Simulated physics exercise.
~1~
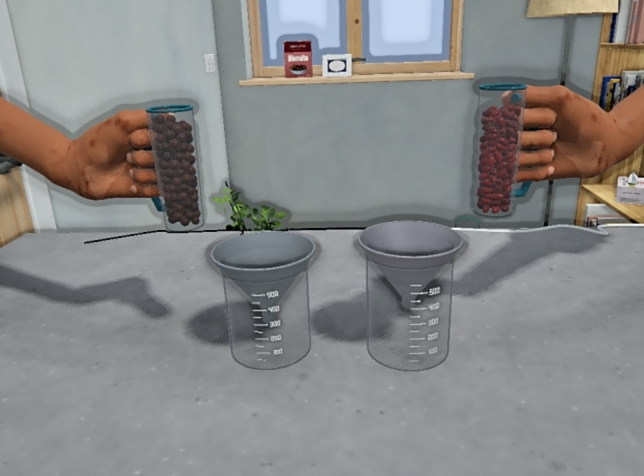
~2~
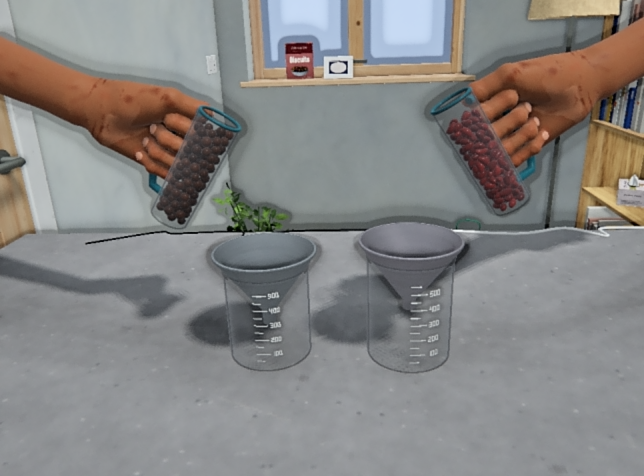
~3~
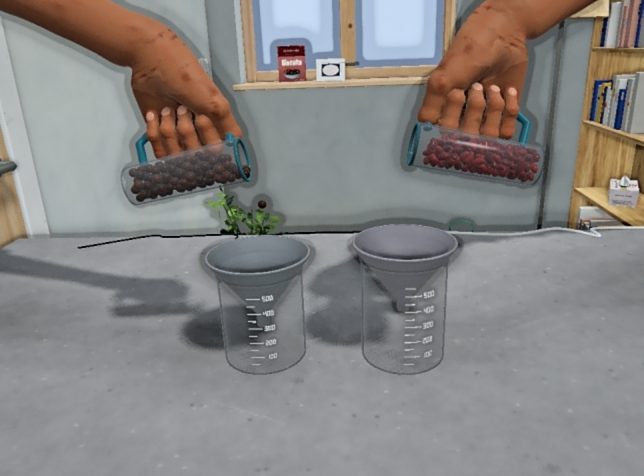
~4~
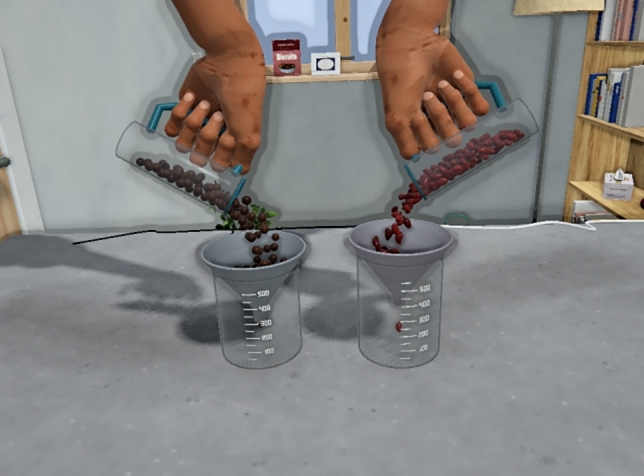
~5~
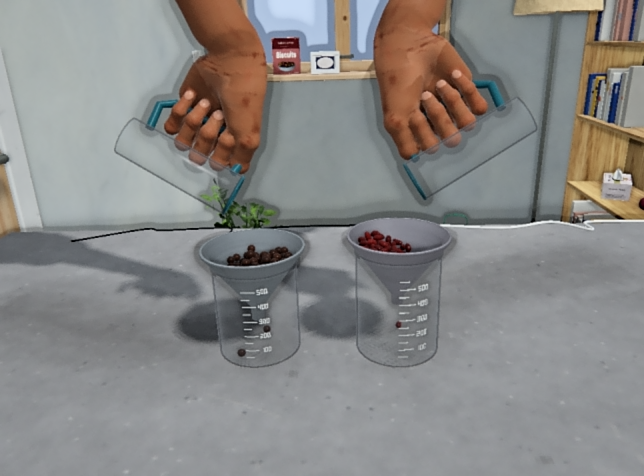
The footage shows two hands tilting clear cups, one of dark brown pieces and one of red pieces, over two grey funnels set in jars until both cups empty; nearly all the pieces stay stuck in the funnels, with only a stray few down in each jar.
